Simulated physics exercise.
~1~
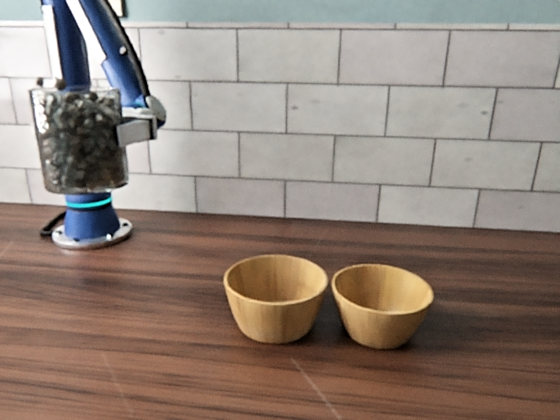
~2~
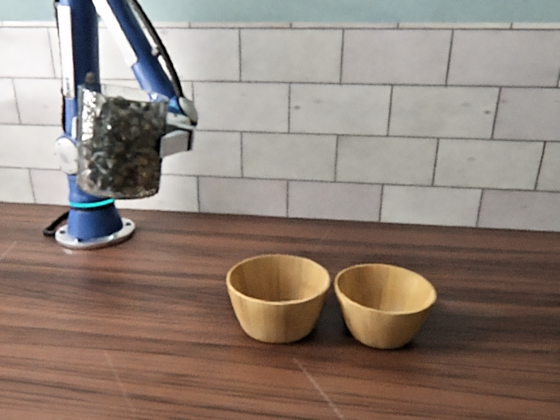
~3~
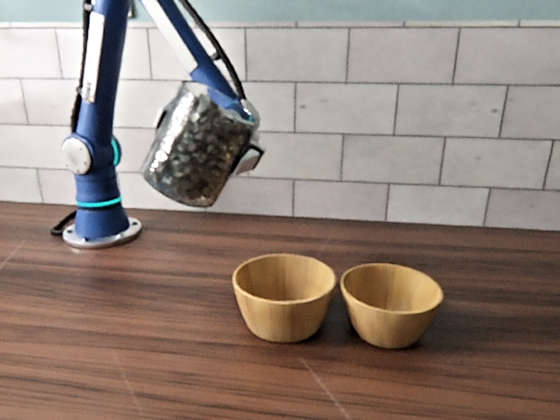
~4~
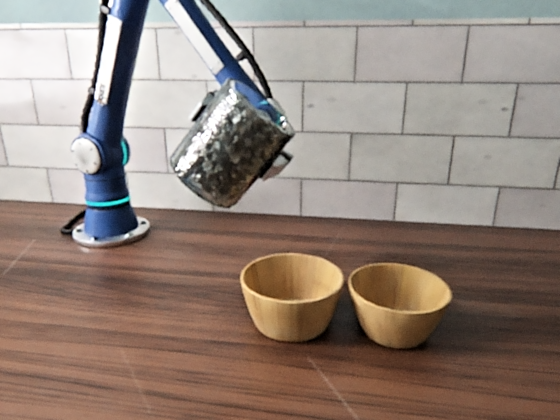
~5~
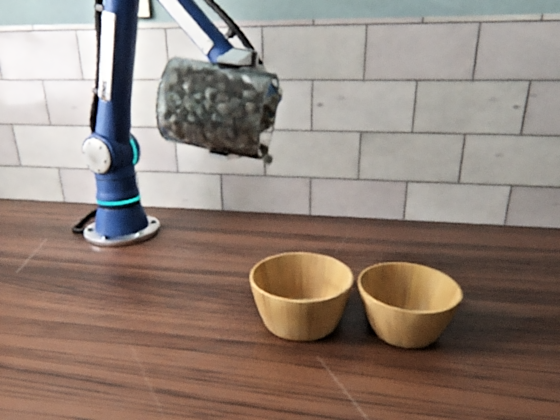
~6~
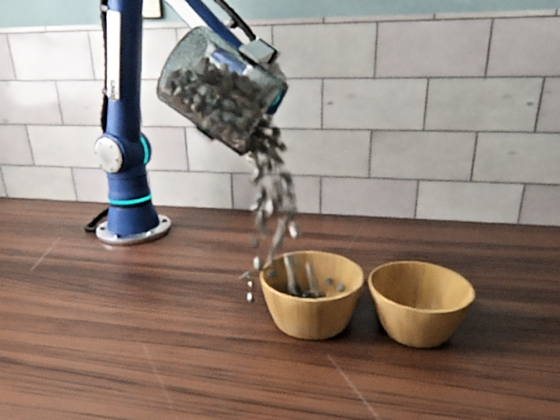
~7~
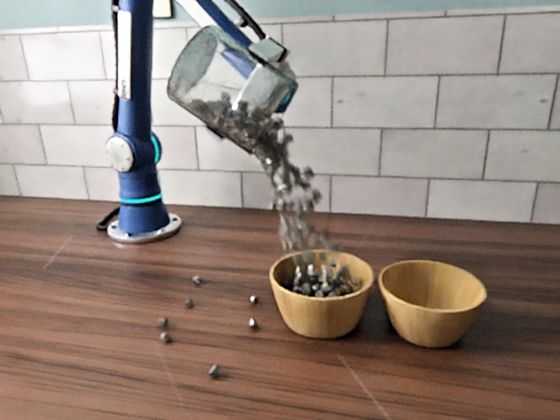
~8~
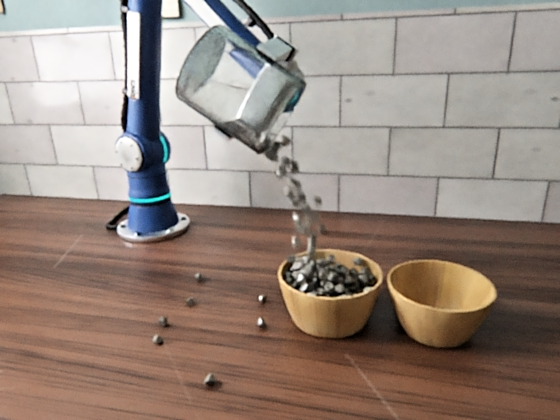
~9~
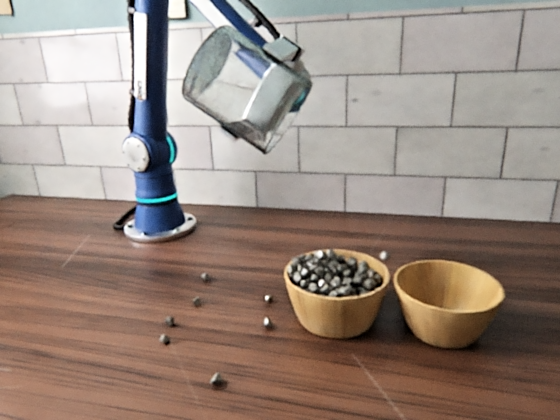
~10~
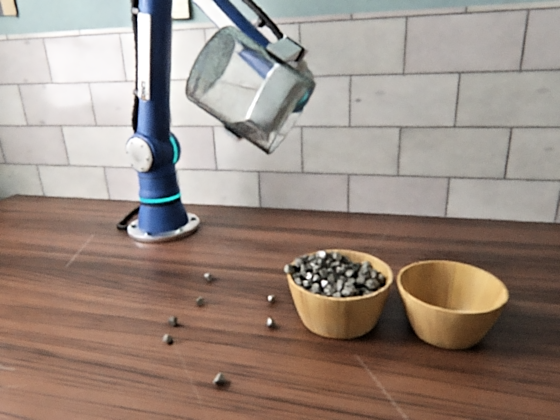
The clip opens on a blue robot arm holding a clear beaker of dark pebbles at the left, with two empty wooden bowls side by side on a brown tabletop before a pale tiled wall. The arm swings the beaker right and tilts it toward the bowls. As it tips further, pebbles stream into the nearer, left bowl, and several scatter across the table. The stream thins as the bowl fills into a heap. Finally the emptied beaker hangs tilted and still, the left bowl heaped, the right bowl empty, and a few stray pebbles lying on the wood.
